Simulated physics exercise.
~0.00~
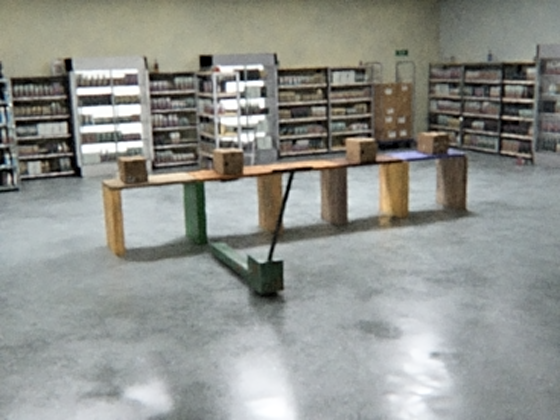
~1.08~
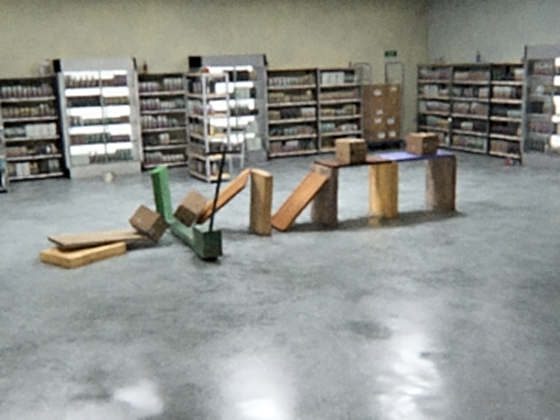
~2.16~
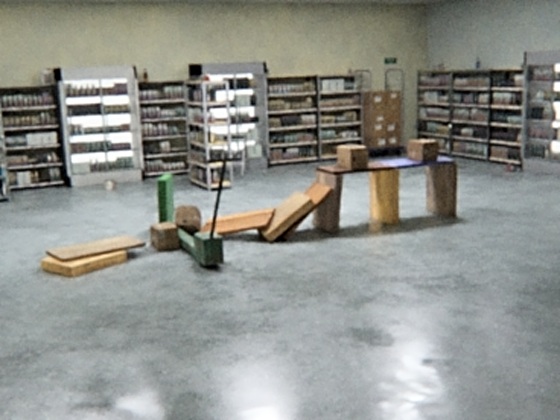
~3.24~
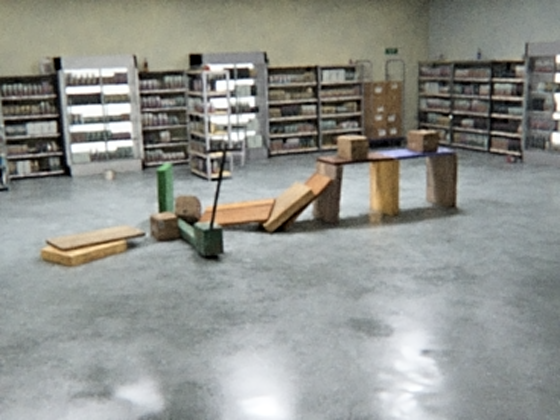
In a room lined with shelves, the left half of a long board structure collapses while the right half stands.
